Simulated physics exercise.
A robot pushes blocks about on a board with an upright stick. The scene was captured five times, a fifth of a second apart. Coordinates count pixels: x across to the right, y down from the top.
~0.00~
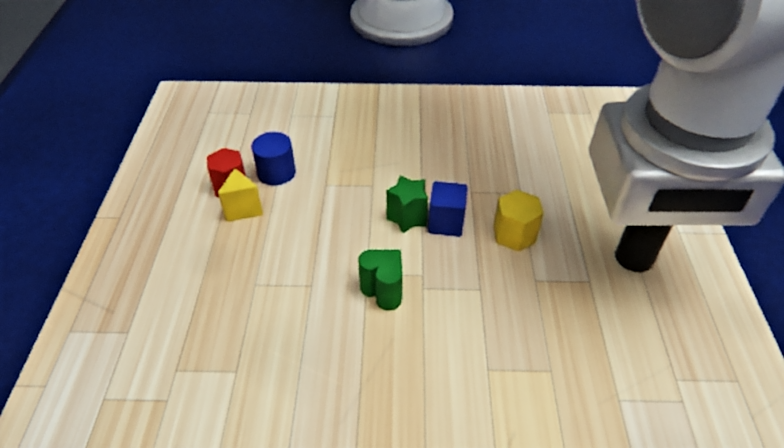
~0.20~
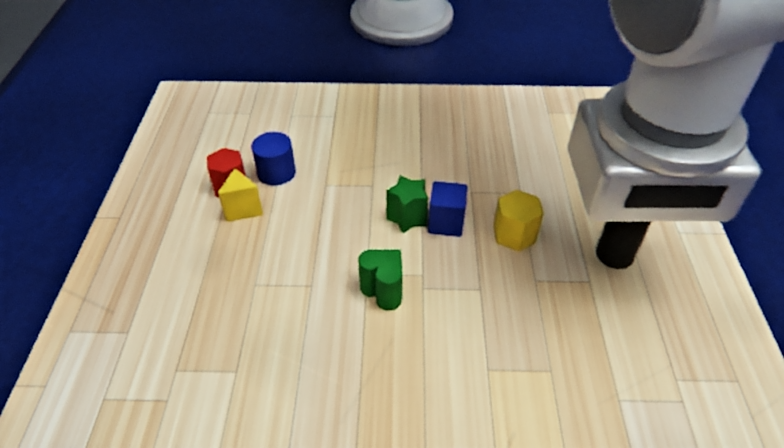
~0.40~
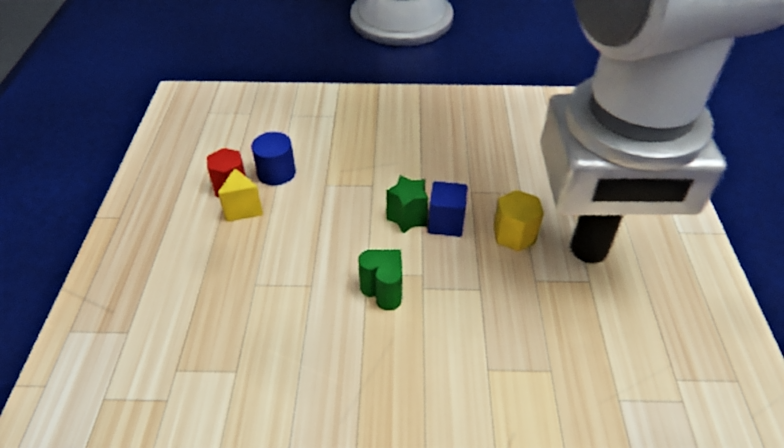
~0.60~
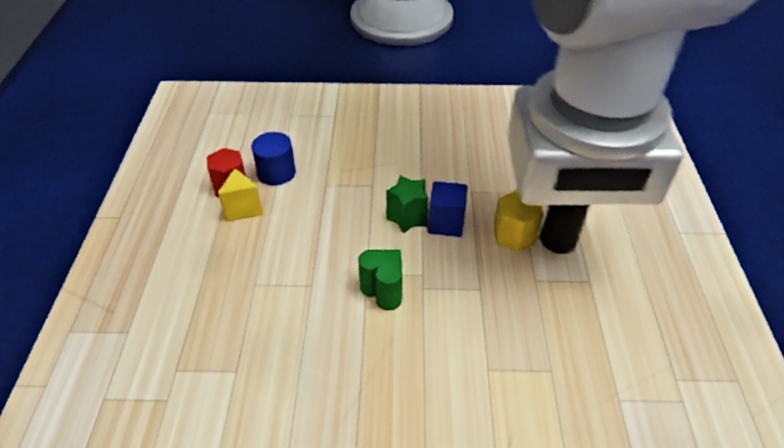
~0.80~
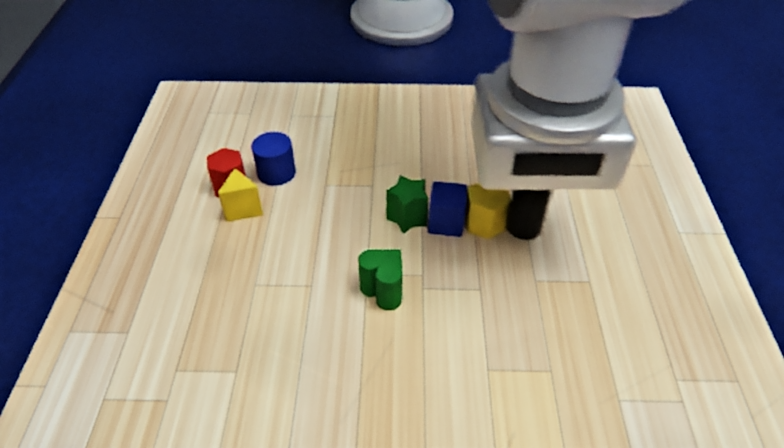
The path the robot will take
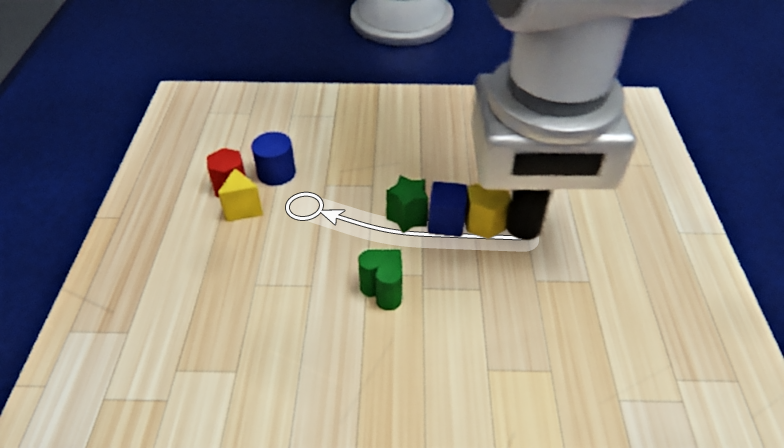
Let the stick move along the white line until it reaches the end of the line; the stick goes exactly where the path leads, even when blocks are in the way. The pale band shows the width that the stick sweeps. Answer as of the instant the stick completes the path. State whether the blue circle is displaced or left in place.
That block is not shifted.
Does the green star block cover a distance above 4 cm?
Yes, that is what happens.
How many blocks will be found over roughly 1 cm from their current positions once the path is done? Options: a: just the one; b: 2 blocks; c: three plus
c
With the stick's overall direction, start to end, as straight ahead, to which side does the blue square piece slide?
To the right.
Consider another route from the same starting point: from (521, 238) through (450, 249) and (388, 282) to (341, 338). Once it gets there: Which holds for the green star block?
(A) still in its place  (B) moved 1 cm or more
It's B.
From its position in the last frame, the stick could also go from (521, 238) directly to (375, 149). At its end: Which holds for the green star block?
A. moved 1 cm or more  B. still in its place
It's A.
Drawn move, from (521, 238) via (407, 233), ending at (304, 206).
The first path, step by step. One third of the way, stick at (445, 224); green star block at (363, 182); blue square piece at (399, 184), turned 15° anticlockwise; yellow six-sided block at (439, 180), turned 80° clockwise.
Two thirds of the way, stick at (369, 215); green star block at (351, 177); blue square piece at (391, 175); yellow six-sided block at (438, 178), turned 90° clockwise.
At the end, stick at (303, 195); blue circle still; green star block at (329, 161), turned 55° clockwise; blue square piece at (391, 175); yellow six-sided block at (438, 178), turned 90° clockwise.
